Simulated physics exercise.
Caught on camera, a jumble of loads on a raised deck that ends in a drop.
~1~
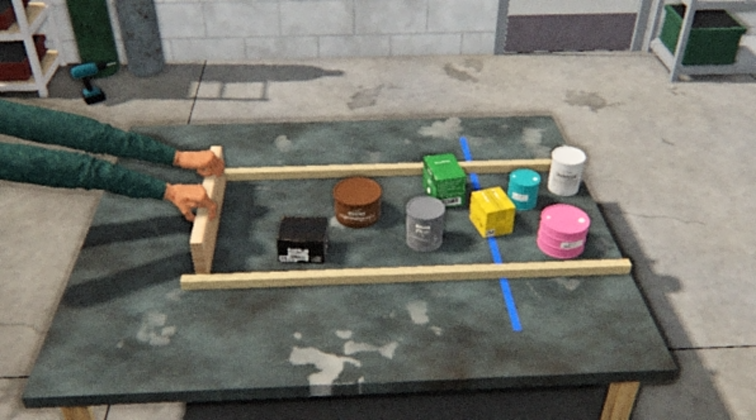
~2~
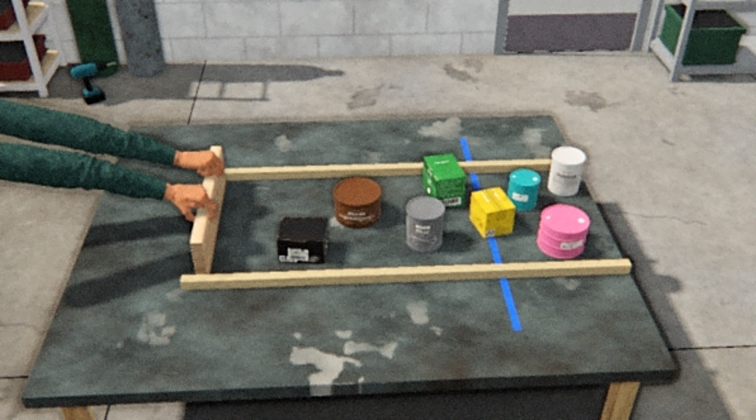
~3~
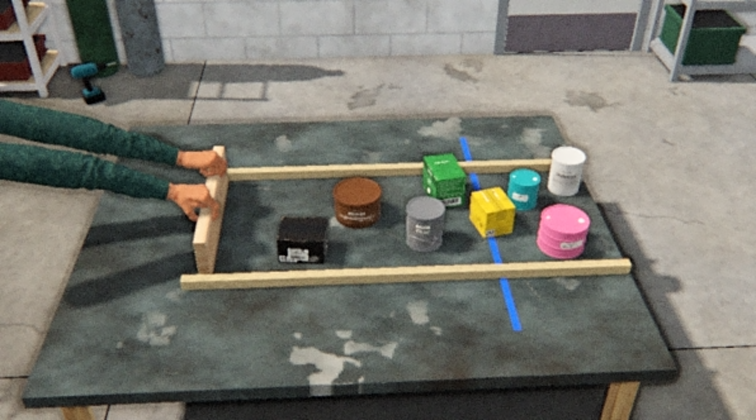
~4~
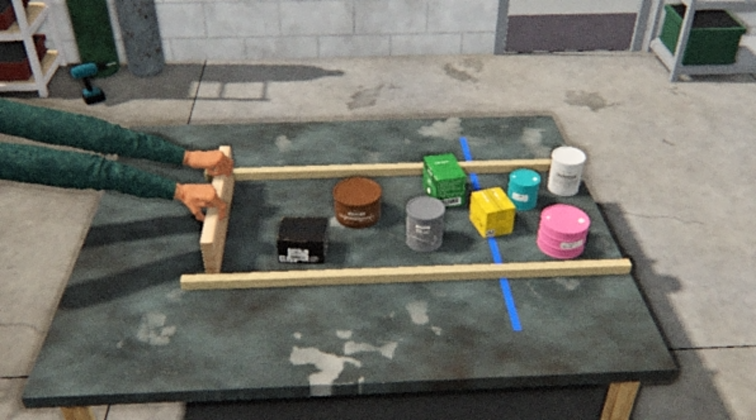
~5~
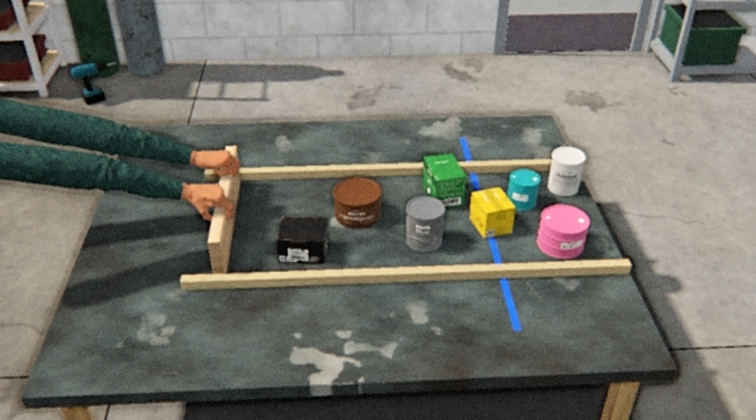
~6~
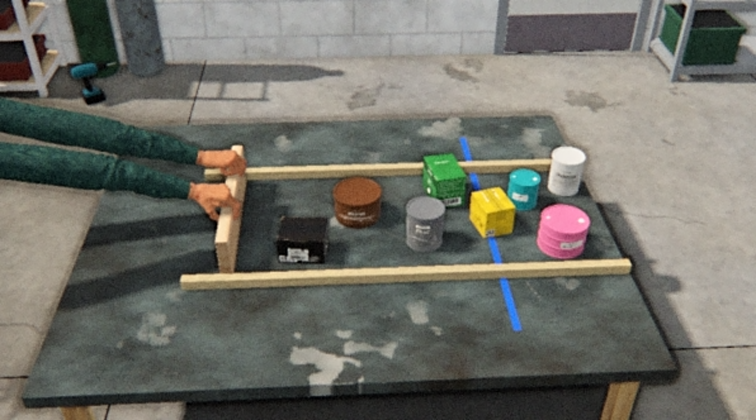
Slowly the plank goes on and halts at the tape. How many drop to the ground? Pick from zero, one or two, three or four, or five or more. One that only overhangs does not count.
The number that fall off is zero.
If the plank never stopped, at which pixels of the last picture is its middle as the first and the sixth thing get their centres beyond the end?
At (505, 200) for the first, at (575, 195) for the sixth.
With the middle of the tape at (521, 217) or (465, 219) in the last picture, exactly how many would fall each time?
Try by try, 1 and 0.
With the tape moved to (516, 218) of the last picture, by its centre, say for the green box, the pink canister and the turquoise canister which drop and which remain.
The green box holds on, the pink canister goes over, the turquoise canister does not fall.
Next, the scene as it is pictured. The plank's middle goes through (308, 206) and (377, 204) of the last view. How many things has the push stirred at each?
By then 1, and 3.
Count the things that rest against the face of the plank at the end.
That makes 3.
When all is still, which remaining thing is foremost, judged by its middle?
That is the pink canister.
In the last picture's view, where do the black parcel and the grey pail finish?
First (516, 231), then (557, 224).
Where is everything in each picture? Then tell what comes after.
White pail (566, 172); pink canister (563, 231); turquoise canister (523, 190); plank (210, 209); tape (486, 218), in the first frame.
Pink canister (563, 231); green box (444, 181), in the second frame.
Turquoise canister (523, 190); brown pail (358, 203), in the third frame.
White pail (566, 172); grey pail (425, 225), in the fourth frame.
Pink canister (563, 231); yellow parcel (492, 213), in the fifth frame.
White pail (566, 172); pink canister (563, 231); turquoise canister (523, 190); plank (233, 208); tape (486, 218), in the sixth frame.
Soon after, none off yet; white pail at rest near (566, 172); pink canister at rest near (563, 231); turquoise canister at rest near (523, 190).
At rest, the number that fall off is zero.
